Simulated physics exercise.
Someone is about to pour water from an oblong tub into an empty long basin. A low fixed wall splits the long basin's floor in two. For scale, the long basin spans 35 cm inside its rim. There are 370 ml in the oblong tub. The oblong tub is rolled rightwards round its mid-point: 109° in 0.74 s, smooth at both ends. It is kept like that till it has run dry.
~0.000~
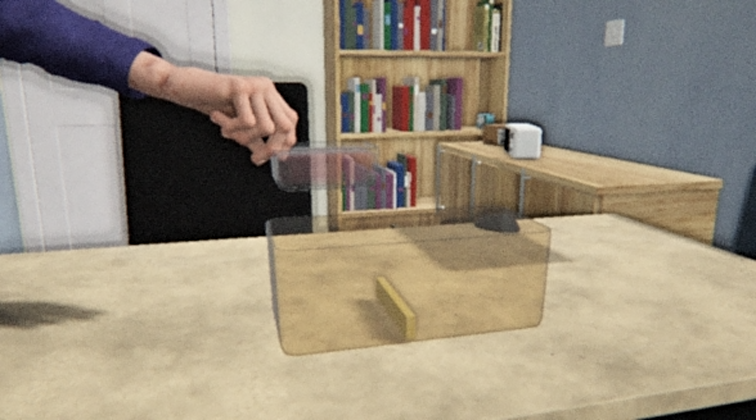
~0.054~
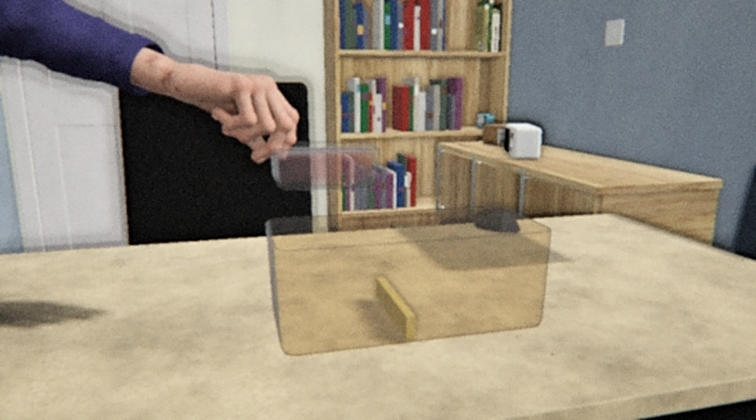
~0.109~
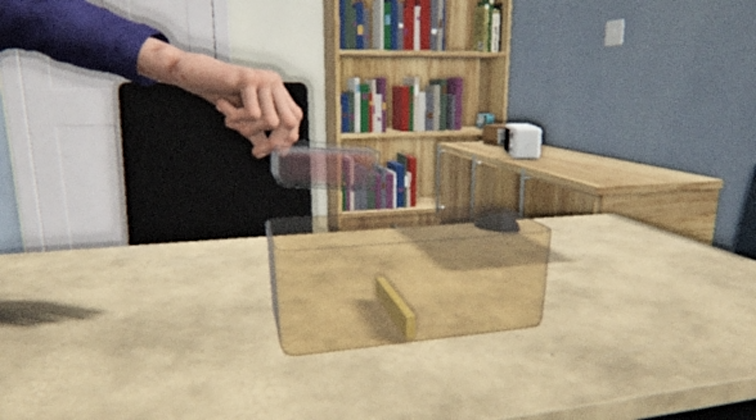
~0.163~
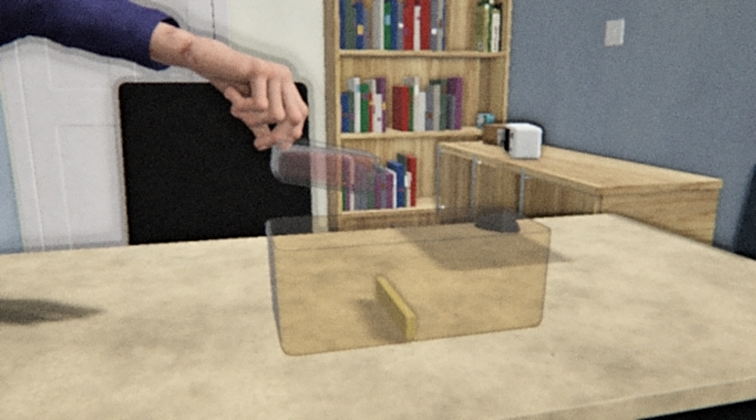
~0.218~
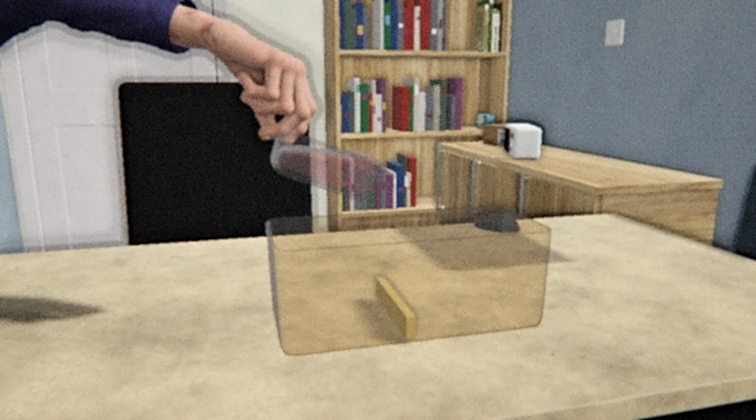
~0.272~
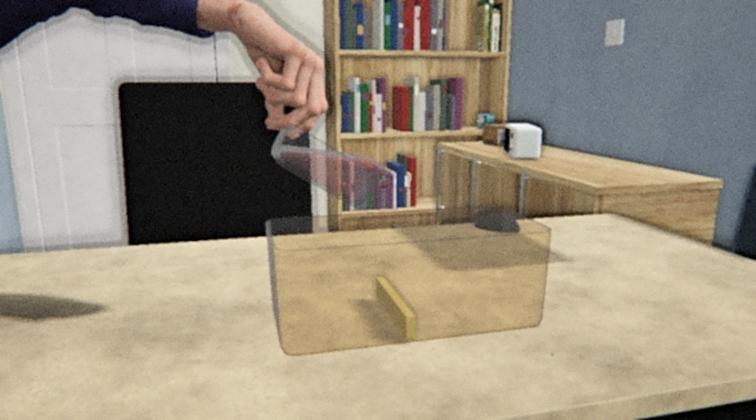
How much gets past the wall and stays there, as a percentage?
About 77 per cent.
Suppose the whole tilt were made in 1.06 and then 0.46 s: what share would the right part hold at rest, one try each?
First 75, then 70 per cent.
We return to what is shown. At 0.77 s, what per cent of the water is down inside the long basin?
Some 98 per cent.
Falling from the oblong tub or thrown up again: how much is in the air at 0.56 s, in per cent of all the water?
Near 9 in a hundred.
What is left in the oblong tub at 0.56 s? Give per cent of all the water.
About 7 per cent.
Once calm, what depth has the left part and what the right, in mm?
Some 4 mm on the left and 10 mm on the right.
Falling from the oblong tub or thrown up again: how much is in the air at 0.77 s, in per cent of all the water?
About 1 per cent.
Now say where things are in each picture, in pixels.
In the first picture, it leans 0°; its right rim is at (372, 146); the water meets the walls at (274, 153) and (369, 150); the long basin's rim runs from (270, 236) to (525, 218); the wall's top is at (394, 296).
In the second picture, it leans 1°; its right rim is at (372, 147); the water meets the walls at (275, 153) and (369, 151).
In the third picture, it leans 6°; its right rim is at (373, 151); the water meets the walls at (275, 151) and (370, 152).
In the fourth picture, it leans 13°; its right rim is at (374, 157); the water meets the walls at (277, 150) and (372, 154).
In the fifth picture, it leans 22°; its right rim is at (374, 165); the water meets the walls at (277, 150) and (374, 159); 4 per cent is over the edge.
In the sixth picture, it leans 32°; its right rim is at (373, 174); the water meets the walls at (276, 148) and (359, 159); 12 per cent is over the edge.
After 0.56 s the tilt is 94° and 7 per cent is still to pour, 18 is left of the wall and 66 right of it.
After 0.77 s the tilt is 109° and 1 per cent is still to pour, 21 is left of the wall and 77 right of it.
After 1.00 s the tilt is 109° and 0 per cent is still to pour, 23 is left of the wall and 77 right of it.
After 1.24 s the tilt is 109° and 0 per cent is still to pour, 23 is left of the wall and 77 right of it.
In the end 23 per cent lies left of the wall, 77 right of it and 0 outside.
